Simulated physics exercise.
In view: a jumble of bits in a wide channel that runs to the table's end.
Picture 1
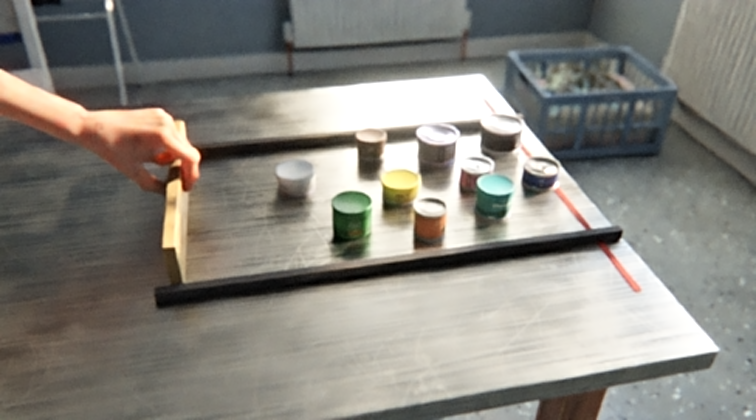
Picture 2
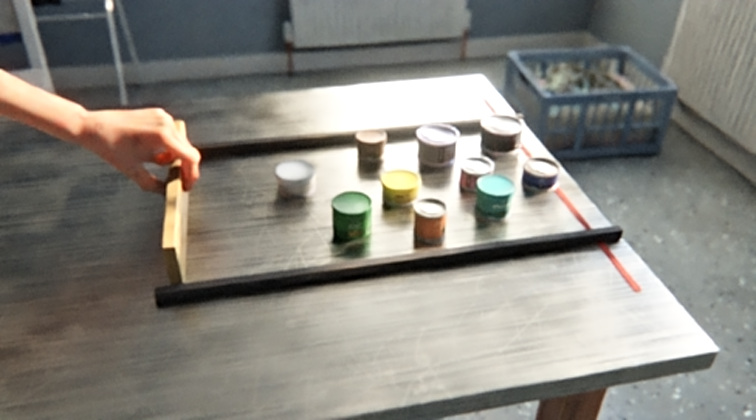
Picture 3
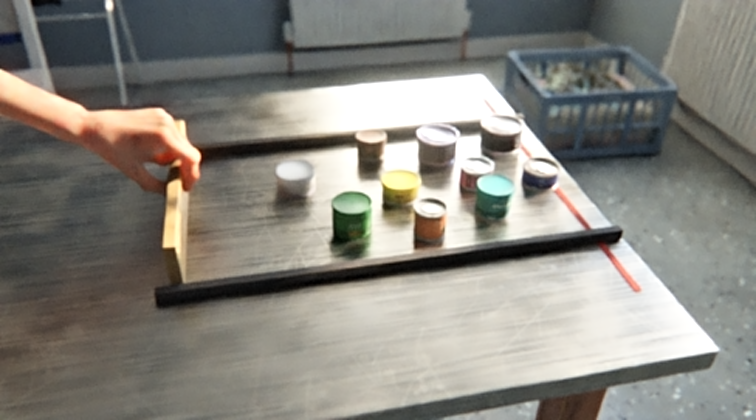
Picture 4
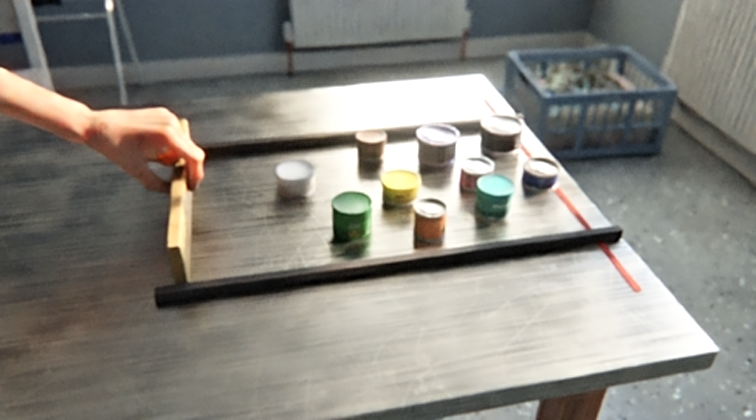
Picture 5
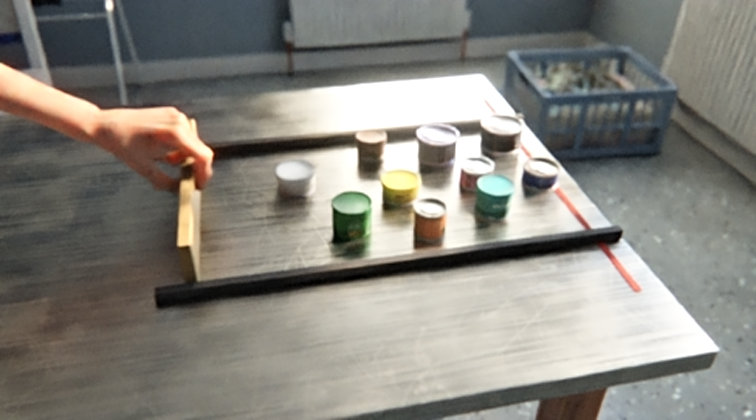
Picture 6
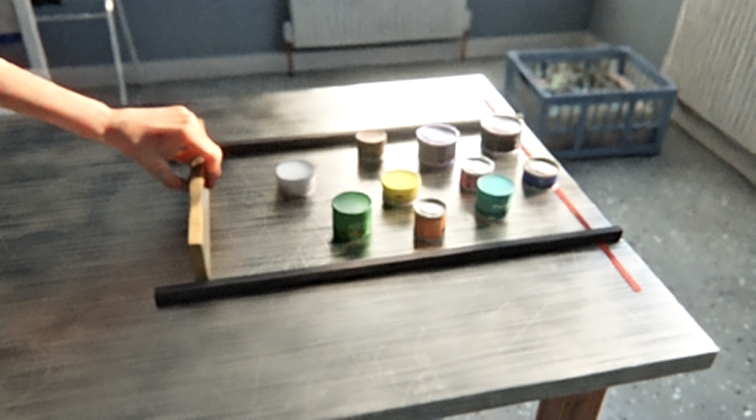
On a worn tabletop, a hand nudging a wooden board slightly right between two dark rails, the small paint pots ahead staying still.
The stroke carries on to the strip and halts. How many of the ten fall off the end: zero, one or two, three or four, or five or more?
In the end the number that fall off is five or more.
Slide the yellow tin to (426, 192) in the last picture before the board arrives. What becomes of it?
Then it stays on.
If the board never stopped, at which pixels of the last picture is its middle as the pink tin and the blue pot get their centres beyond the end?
At (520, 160) for the pink tin; at (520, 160) for the blue pot.
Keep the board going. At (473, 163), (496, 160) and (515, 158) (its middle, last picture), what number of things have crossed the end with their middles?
It would be 0, 1 and 1.
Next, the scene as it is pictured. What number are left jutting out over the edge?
That would be 5.
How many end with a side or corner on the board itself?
In contact: 5.
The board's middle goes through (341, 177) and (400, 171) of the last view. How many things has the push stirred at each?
At the one place 2, at the other 5.
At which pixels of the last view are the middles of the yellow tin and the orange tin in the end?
The yellow tin stops around (568, 171); the orange tin around (600, 207).
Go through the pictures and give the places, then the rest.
Blue pot (540, 174); black pot (501, 134); turquoise pot (494, 198); board (178, 195); tape (545, 174), in the first picture.
Black pot (501, 134); green tub (352, 215), in the second picture.
Turquoise pot (494, 199); board (178, 195), in the third picture.
Blue pot (540, 174); orange tin (430, 219), in the fourth picture.
Black pot (501, 134); grey tin (437, 145), in the fifth picture.
Blue pot (540, 174); black pot (501, 134); turquoise pot (494, 199); board (200, 193); tape (545, 174), in the sixth picture.
Early on, none off yet; blue pot at rest near (540, 174); black pot at rest near (501, 134); turquoise pot at rest near (494, 199).
Finally, the number that fall off is five or more; lost, grey tin, pink tin, turquoise pot, black pot and blue pot.
